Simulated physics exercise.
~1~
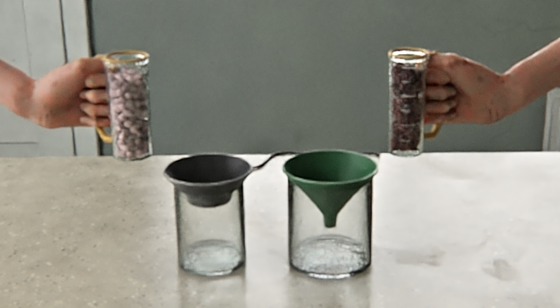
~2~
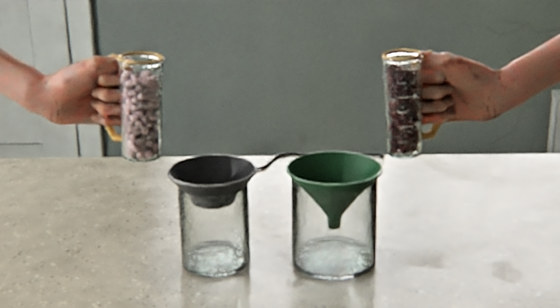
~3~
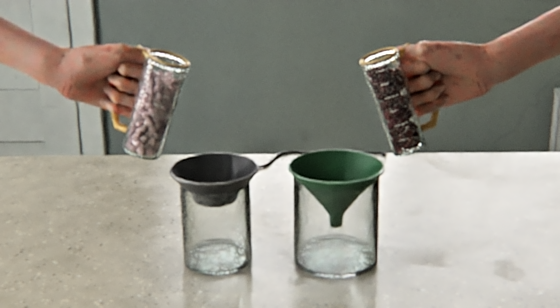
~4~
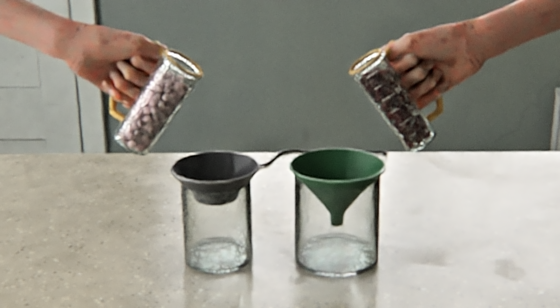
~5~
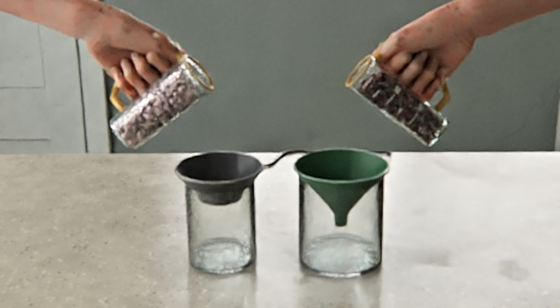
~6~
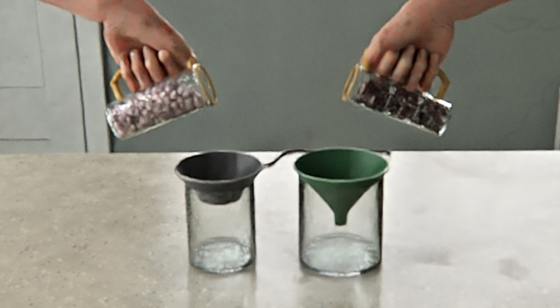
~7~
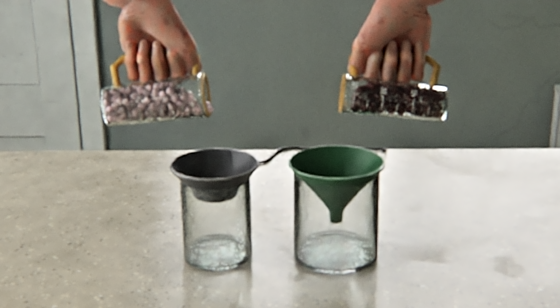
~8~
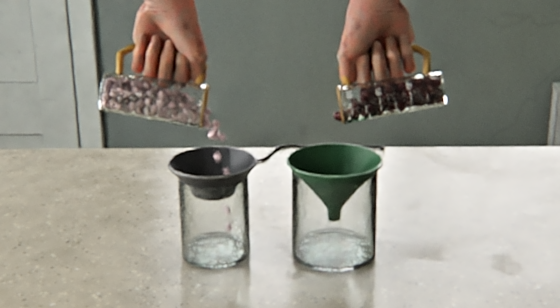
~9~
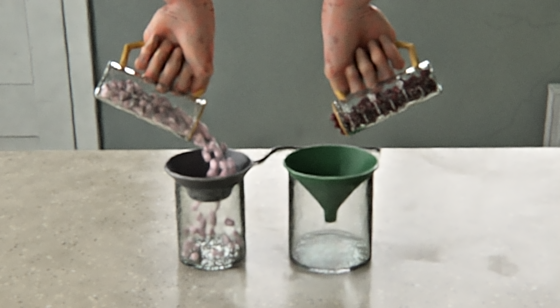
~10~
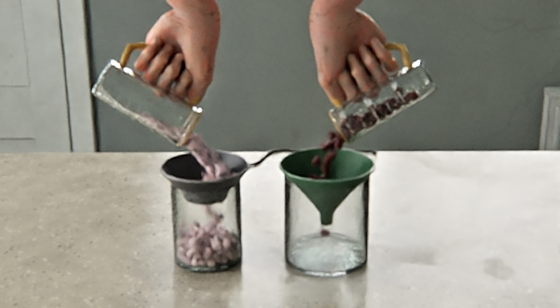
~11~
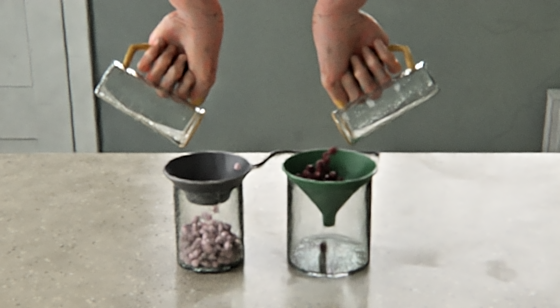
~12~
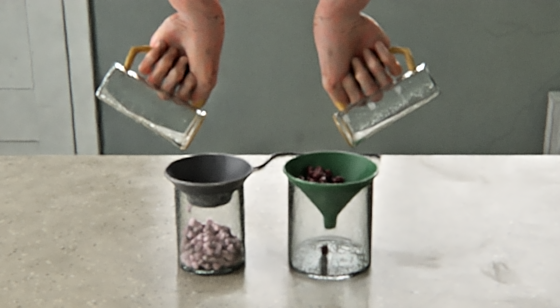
Two hands hold clear cups with yellowish handles above a pair of funnels, a dark grey one on the left and a green one on the right, each standing in a clear jar. The slightly swaying view faces a pale grey tabletop before a grey-green wall. The left cup holds pinkish pieces, the right dark brown ones. The hands tip both cups inward, and the pink pieces spill first, dropping through into their jar. The dark pieces follow, heaping up in the green funnel. Finally both cups are empty, the pink load rests in its jar, and most dark pieces stay stuck above, with only a few below.
